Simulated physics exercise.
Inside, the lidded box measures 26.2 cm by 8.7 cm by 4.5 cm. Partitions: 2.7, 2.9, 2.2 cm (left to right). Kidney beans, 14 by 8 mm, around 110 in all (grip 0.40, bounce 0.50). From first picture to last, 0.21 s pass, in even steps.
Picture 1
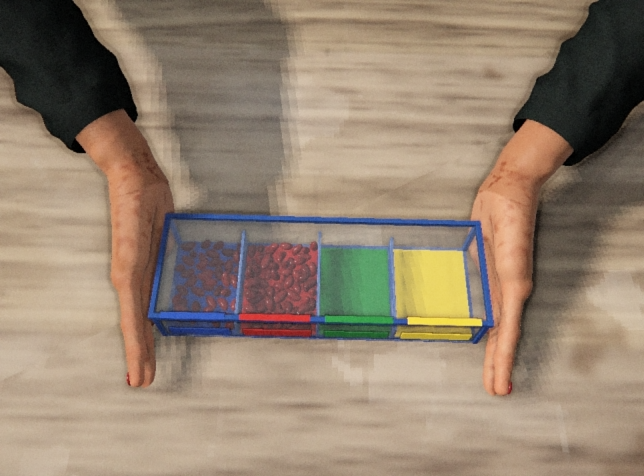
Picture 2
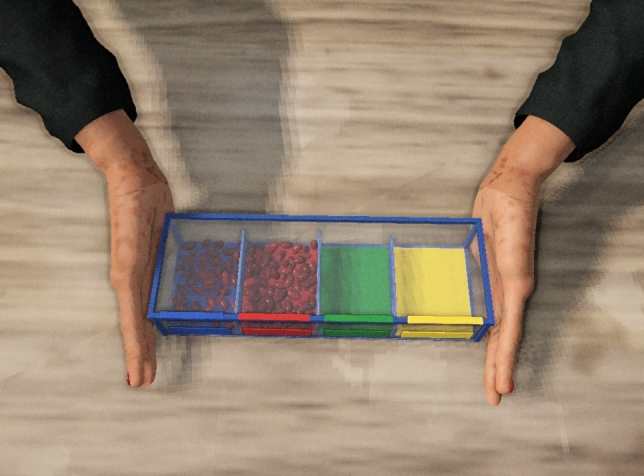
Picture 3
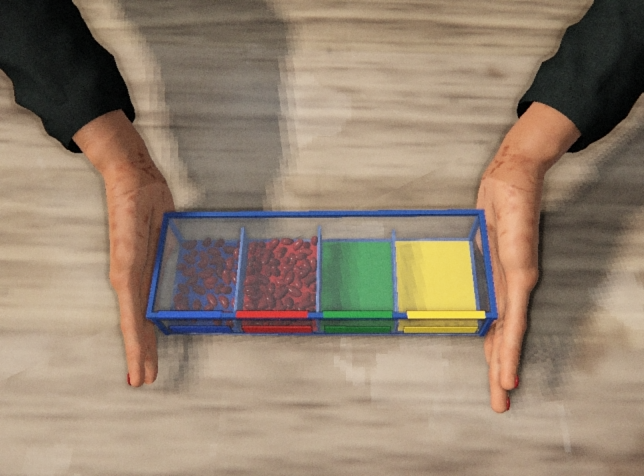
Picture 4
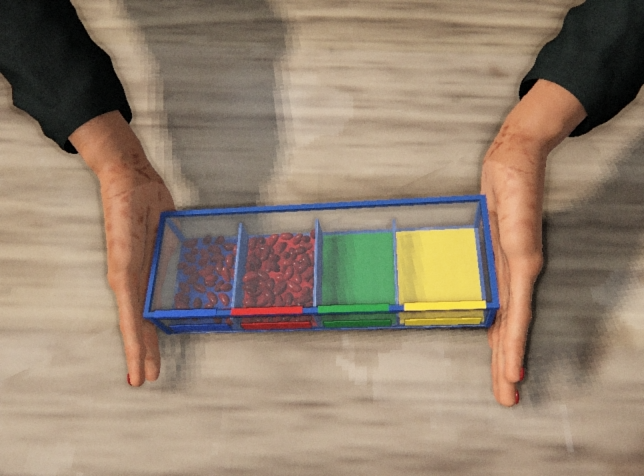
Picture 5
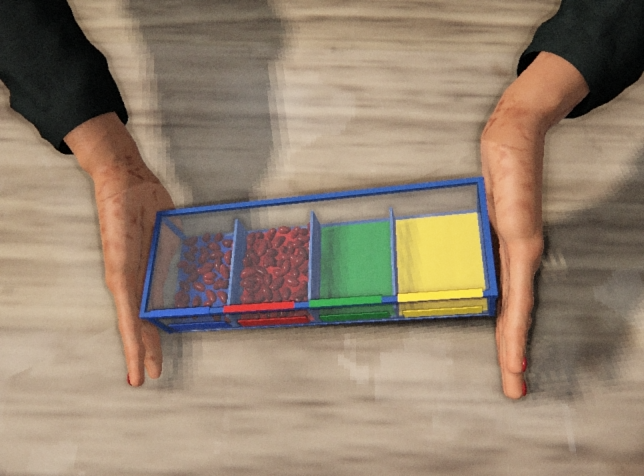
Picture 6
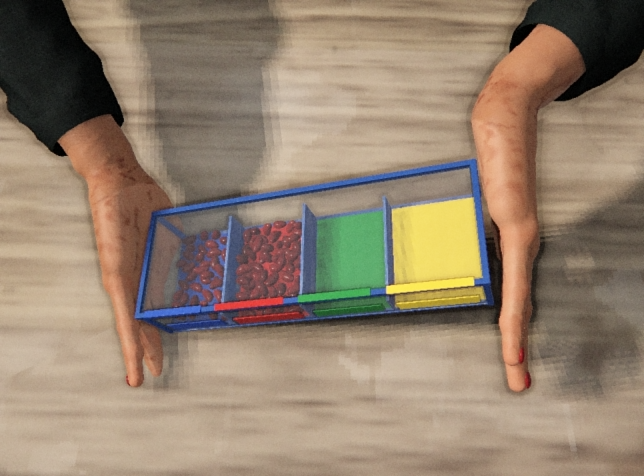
Two hands holding a clear lidded box of red and blue beans beside green and yellow sections, gradually raising its right end.
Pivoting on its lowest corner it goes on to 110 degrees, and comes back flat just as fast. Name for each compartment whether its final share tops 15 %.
Red: Under, blue: Over, green: Under, yellow: Under.
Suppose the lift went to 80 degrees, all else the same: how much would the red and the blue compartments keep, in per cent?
Red 40, blue 60.
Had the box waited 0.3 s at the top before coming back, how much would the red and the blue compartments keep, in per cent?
In that case red 0, blue 100.
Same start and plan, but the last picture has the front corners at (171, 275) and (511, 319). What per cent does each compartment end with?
Red 50, blue 0, green 10, yellow 40.
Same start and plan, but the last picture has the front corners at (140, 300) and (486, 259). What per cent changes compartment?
Then about 45 per cent.
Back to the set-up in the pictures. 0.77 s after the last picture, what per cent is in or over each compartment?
Red 20; blue 80; green 0; yellow 0.
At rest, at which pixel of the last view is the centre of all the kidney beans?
Near (205, 287).
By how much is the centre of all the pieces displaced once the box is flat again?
Roughly 4.5 cm.
Then, 0.77 s after the last picture, tilt 110 degrees; red 20 %, blue 80 %.
Then, 1.29 s after the last picture, tilt 48 degrees; red 5 %, blue 95 %.
Then, 1.86 s after the last picture, tilt 0 degrees; red 5 %, blue 95 %.
In the end, red 5 %, blue 95 %, green 0 %, yellow 0 %.
